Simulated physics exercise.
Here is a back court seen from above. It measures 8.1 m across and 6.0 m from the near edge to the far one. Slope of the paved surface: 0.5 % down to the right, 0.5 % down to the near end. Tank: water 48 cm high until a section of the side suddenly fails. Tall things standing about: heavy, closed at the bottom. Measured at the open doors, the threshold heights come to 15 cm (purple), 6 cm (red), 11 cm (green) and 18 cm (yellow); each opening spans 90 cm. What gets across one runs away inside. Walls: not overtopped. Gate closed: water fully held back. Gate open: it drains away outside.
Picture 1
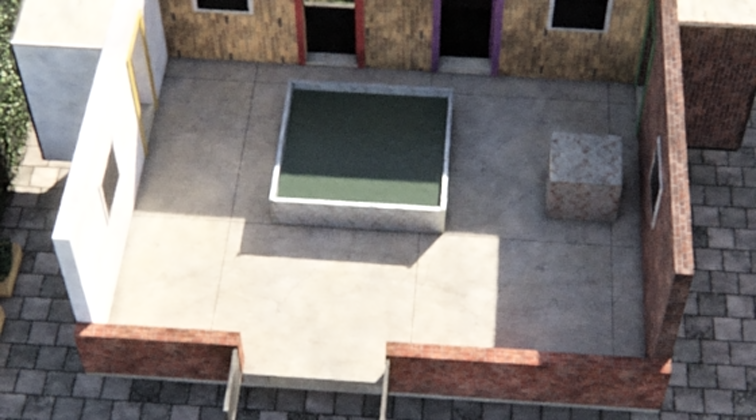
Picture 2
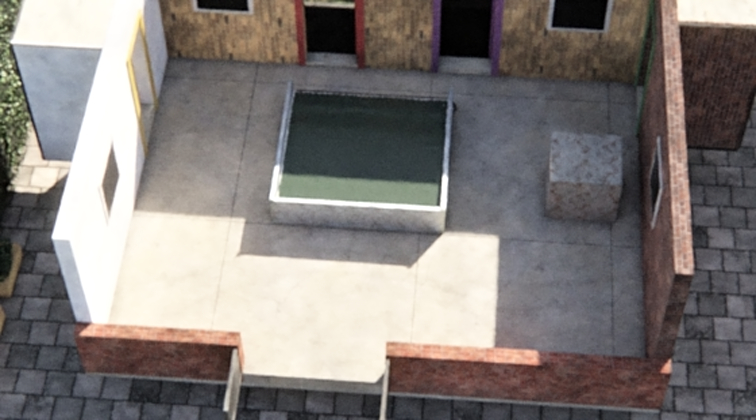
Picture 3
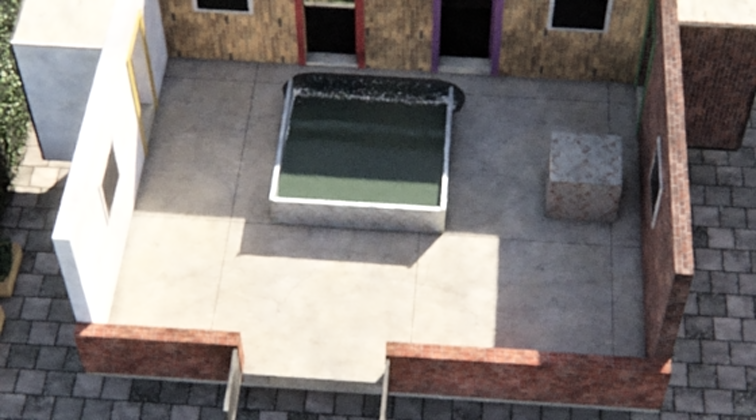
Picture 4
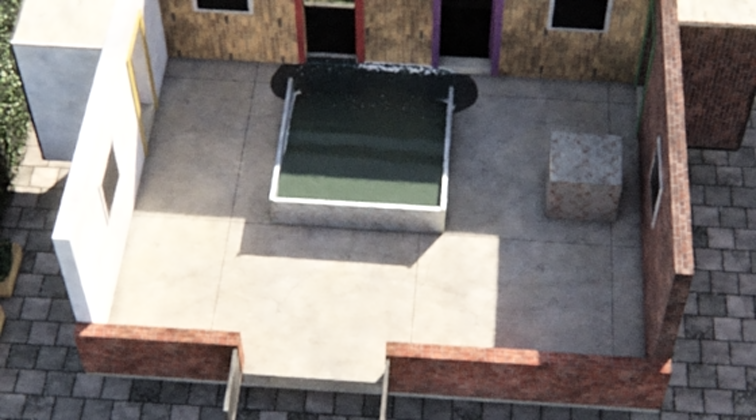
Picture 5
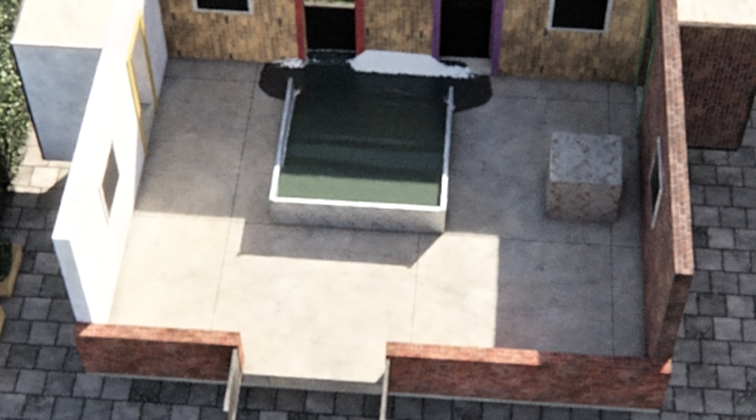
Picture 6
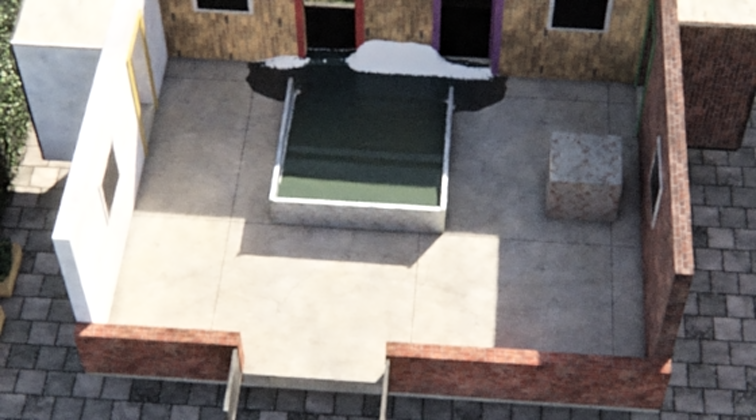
Dark water poured out over the far side of the square tank in the walled courtyard, spread left and right across the paving, and reached the foot of the back wall, where pale patches appeared.
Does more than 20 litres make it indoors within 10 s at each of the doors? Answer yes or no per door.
Purple door, yes; red door, yes; green door, yes; yellow door, no.
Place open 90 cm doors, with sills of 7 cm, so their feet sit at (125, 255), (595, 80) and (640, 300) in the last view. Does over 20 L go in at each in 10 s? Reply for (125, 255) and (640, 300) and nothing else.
In the order given, lower then lower.
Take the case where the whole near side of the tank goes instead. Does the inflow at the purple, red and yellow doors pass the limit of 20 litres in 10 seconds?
At purple the amount is beneath the mark, at red it is beneath the mark, and at yellow it is beneath the mark.
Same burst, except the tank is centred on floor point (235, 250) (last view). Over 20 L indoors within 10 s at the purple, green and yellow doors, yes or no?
Purple stays inside, green goes beyond, yellow stays inside, judged against that limit.
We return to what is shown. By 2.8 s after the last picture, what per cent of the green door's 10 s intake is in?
50 per cent, roughly.
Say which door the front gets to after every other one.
The yellow door is last.
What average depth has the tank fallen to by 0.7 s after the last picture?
31 cm.
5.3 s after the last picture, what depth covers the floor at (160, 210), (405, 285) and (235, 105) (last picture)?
Approximately 4, 0 and 2 centimetres, going through them in turn.
Then, 0.7 s after the last picture water covers 15 % of the floor and is deepest (36 cm) near (396, 79); purple door 25 cm at the sill, 15 L in, red door 31 cm at the sill, 158 L in, green door not reached, yellow door not reached.
Then, 1.5 s after the last picture water covers 25 % of the floor and is deepest (34 cm) near (387, 71); purple door 25 cm at the sill, 48 L in, red door 30 cm at the sill, 310 L in, green door 17 cm at the sill, 0 L in, yellow door not reached.
Then, 2.8 s after the last picture water covers 30 % of the floor and is deepest (24 cm) near (179, 59); purple door 18 cm at the sill, 83 L in, red door 20 cm at the sill, 471 L in, green door 21 cm at the sill, 49 L in, yellow door 12 cm at the sill, 0 L in.
Then, 5.3 s after the last picture water covers 65 % of the floor and is deepest (12 cm) near (426, 105); purple door 8 cm at the sill, 86 L in, red door 10 cm at the sill, 558 L in, green door 12 cm at the sill, 93 L in, yellow door 7 cm at the sill, 0 L in.
Then, 9.3 s after the last picture water covers 85 % of the floor and is deepest (12 cm) near (621, 157); purple door 7 cm at the sill, 86 L in, red door 8 cm at the sill, 605 L in, green door 11 cm at the sill, 95 L in, yellow door 6 cm at the sill, 0 L in.
